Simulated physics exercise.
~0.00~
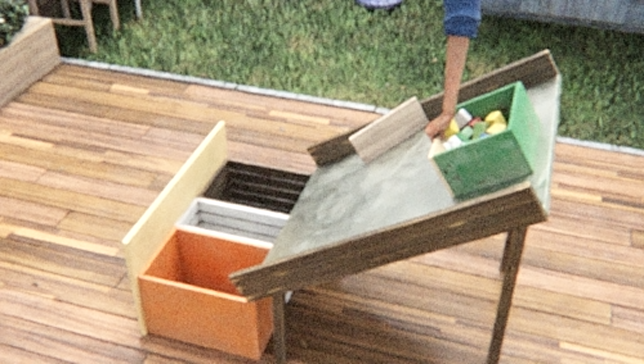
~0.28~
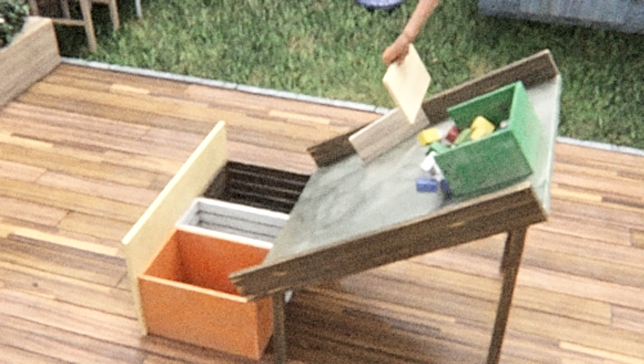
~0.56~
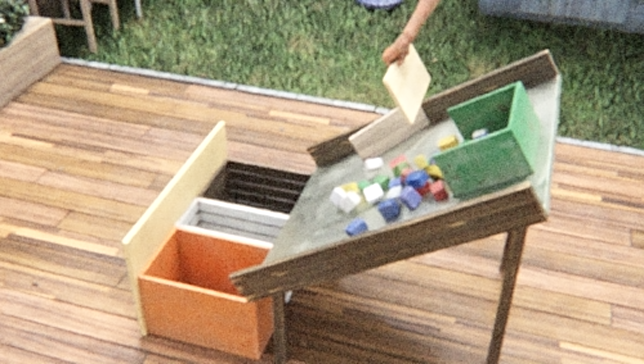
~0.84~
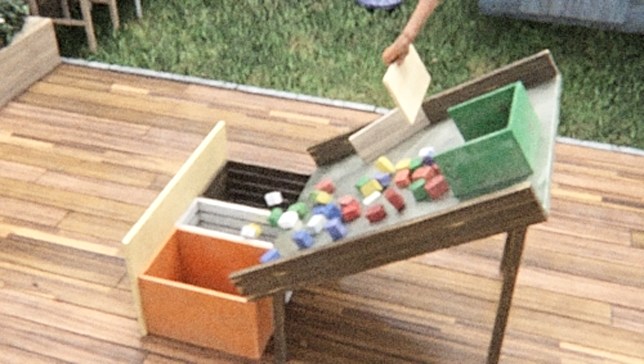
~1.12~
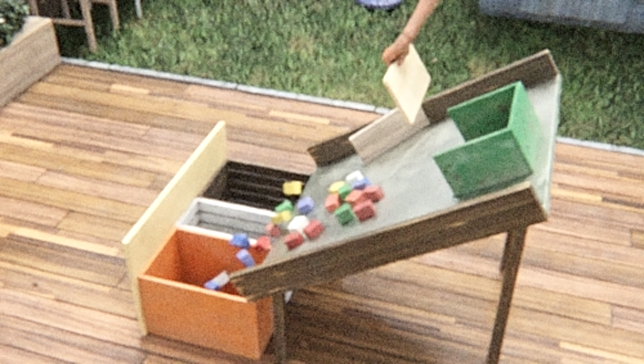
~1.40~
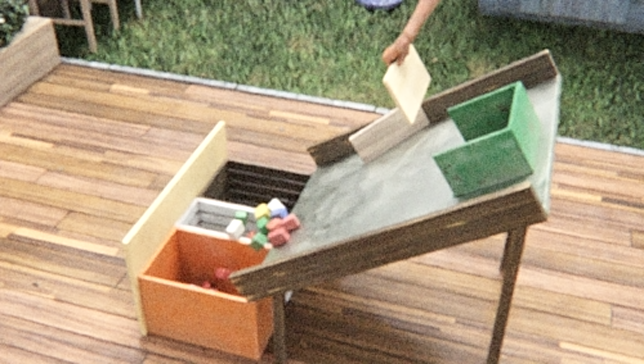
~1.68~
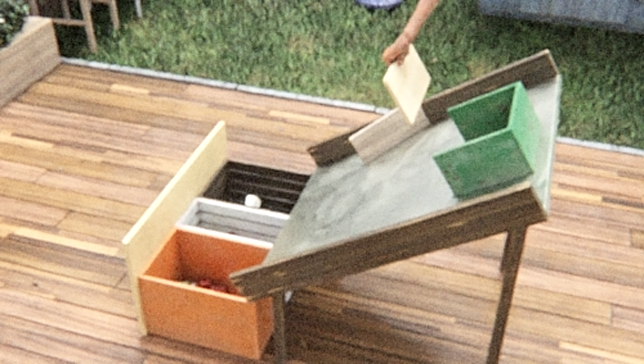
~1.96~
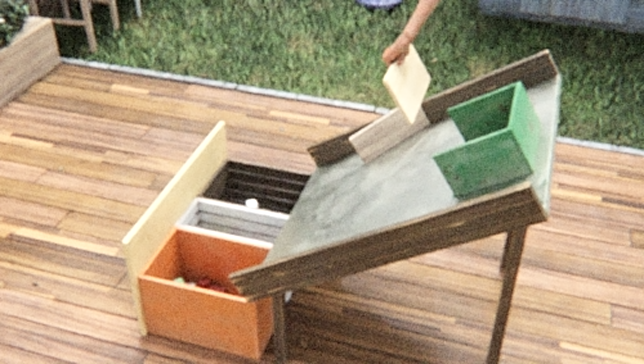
Colourful toy bricks sit in a green pen at the top of a sloping table on a wooden deck, with a hand at its open side. The hand lifts a pale panel clear, and the bricks begin tumbling out to the left. They spread into a loose stream down the grey slope, past an angled board. At the lower edge they drop toward an orange tote, a white bin and a black tub, the last cluster bunching near the white bin. Finally the pen and slope are empty, with reddish bricks visible in the orange tote and a white one in the black tub.
